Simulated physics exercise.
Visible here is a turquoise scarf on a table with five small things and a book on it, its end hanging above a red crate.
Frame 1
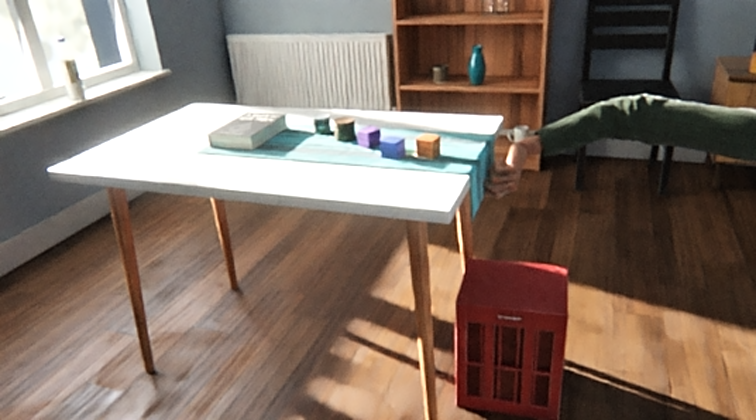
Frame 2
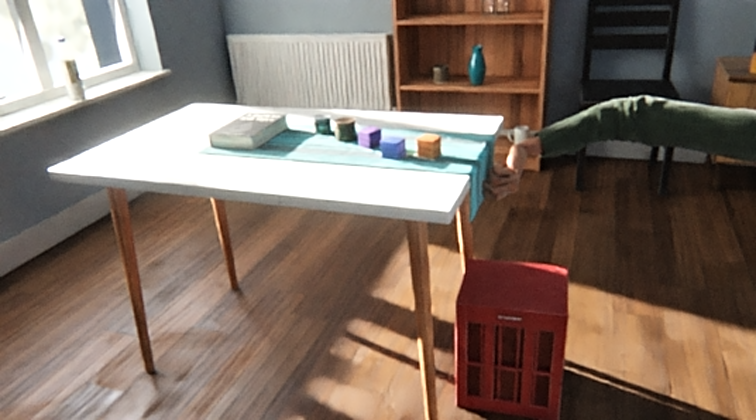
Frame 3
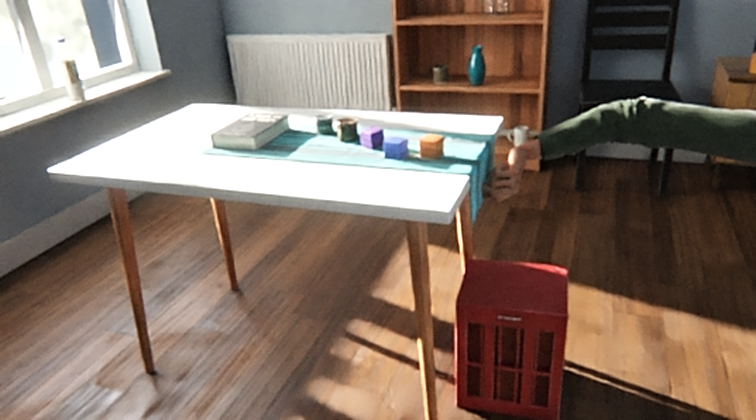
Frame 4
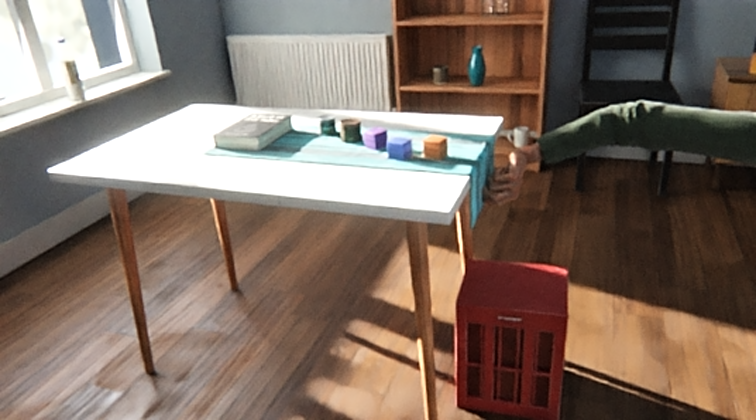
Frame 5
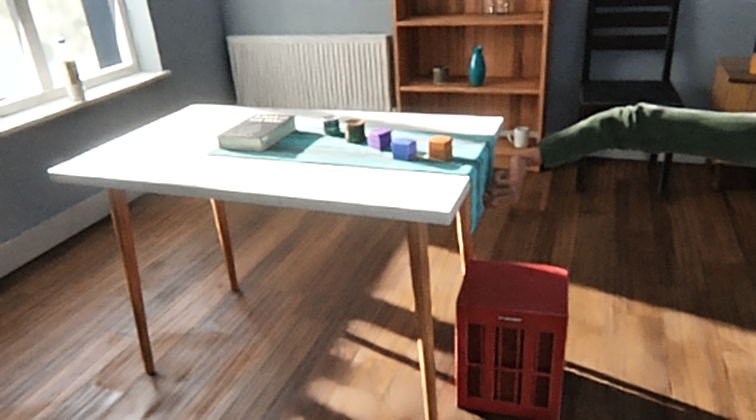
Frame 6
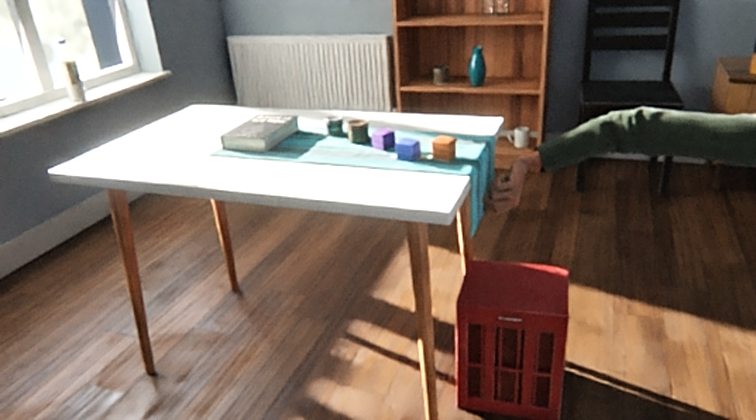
A hand slowly pulls a turquoise scarf rightward, carrying a book and five small objects along.
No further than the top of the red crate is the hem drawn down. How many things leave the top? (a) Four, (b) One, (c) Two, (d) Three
Answer: C.
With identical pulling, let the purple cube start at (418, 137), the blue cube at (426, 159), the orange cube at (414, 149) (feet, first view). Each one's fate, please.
Well, the purple cube is dislodged, the blue cube is dislodged, and the orange cube is dislodged.
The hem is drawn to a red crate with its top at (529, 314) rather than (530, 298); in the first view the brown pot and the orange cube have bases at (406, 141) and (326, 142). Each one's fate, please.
The brown pot ends up off the top and the orange cube ends up still on top.
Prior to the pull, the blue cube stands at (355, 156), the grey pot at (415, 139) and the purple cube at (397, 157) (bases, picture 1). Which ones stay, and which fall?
So the blue cube stays aboard, the grey pot leaves the top, and the purple cube leaves the top.
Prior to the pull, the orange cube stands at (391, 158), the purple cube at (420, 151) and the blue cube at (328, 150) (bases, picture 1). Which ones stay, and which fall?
Briefly: Orange cube drops; purple cube drops; blue cube stays.
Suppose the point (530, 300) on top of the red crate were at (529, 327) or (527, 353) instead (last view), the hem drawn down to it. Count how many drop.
Over the edge: 3, then 4.
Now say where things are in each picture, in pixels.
In the first picture, hem (471, 221); orange cube (428, 137); blue cube (392, 139); purple cube (369, 129); brown pot (344, 120); grey pot (321, 116); top of the crate (530, 298).
In the second picture, hem (470, 222); orange cube (429, 138).
In the third picture, hem (472, 225); blue cube (396, 139).
In the fourth picture, hem (471, 229); purple cube (375, 130); top of the crate (530, 299).
In the fifth picture, hem (471, 233); brown pot (354, 121).
In the sixth picture, hem (471, 237); orange cube (444, 139); blue cube (408, 141); purple cube (383, 131); brown pot (358, 122); grey pot (333, 118).
A little later, hem near (485, 269); orange cube gone.
Next, hem on the crate; orange cube and blue cube gone.
When it is over, hem on the crate; orange cube and blue cube gone. It carries off two.
